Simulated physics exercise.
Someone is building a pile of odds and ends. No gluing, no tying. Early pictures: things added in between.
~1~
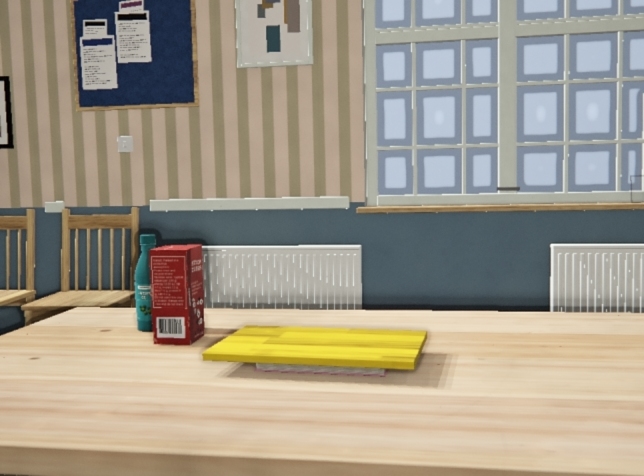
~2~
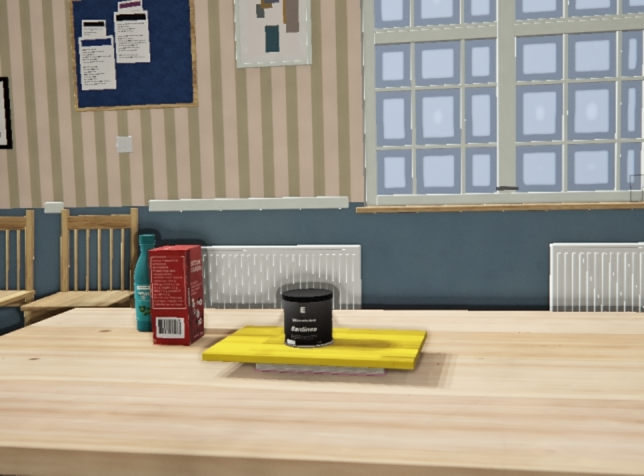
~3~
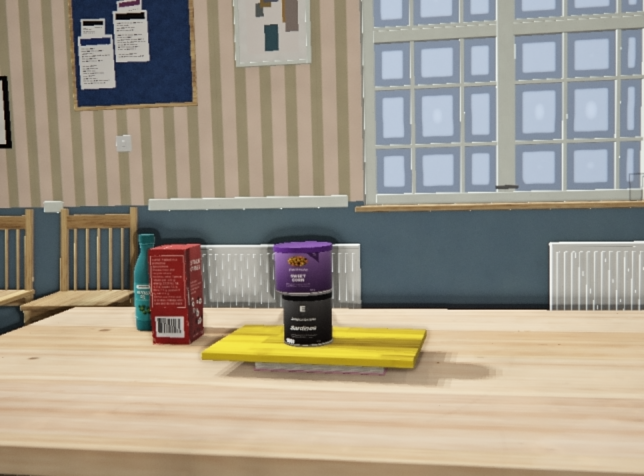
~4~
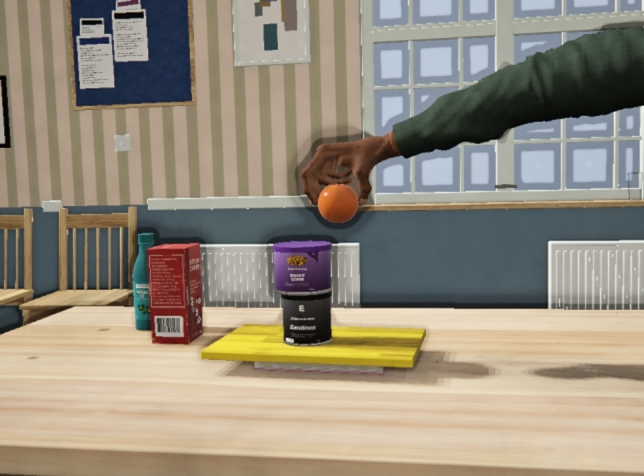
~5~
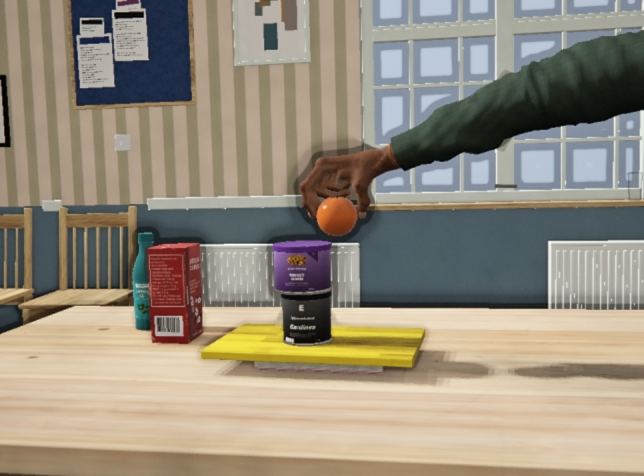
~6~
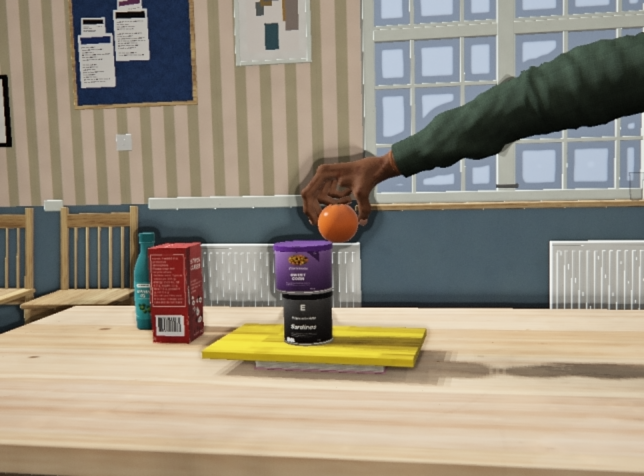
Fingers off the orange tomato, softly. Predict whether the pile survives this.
Something topples.
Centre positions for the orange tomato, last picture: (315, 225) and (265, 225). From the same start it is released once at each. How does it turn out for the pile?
The pile remains stable in the first case, then in the second case it tips over.
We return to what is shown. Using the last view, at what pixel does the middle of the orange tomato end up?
It finishes at about (390, 322).
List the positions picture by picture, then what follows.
The last thing is not in view yet, in the first picture.
The last thing is not in view yet; red carton (177, 294), in the second picture.
The last thing is not in view yet; purple tub (304, 268), in the third picture.
On its way; orange tomato (338, 203), in the fourth picture.
On its way; orange tomato (337, 215); red carton (176, 292), in the fifth picture.
Set down, still held; orange tomato (338, 223); purple tub (304, 267), in the sixth picture.
Then, 0.30 s on from there, orange tomato now fallen.
Then, 0.50 s on from there, things are still on the move.
Then, 1.90 s on from there, nothing new.
In the end, fallen, orange tomato; the other 6 unmoved. At the end, from the last picture's camera, orange tomato near (390, 322). The pile gives way.
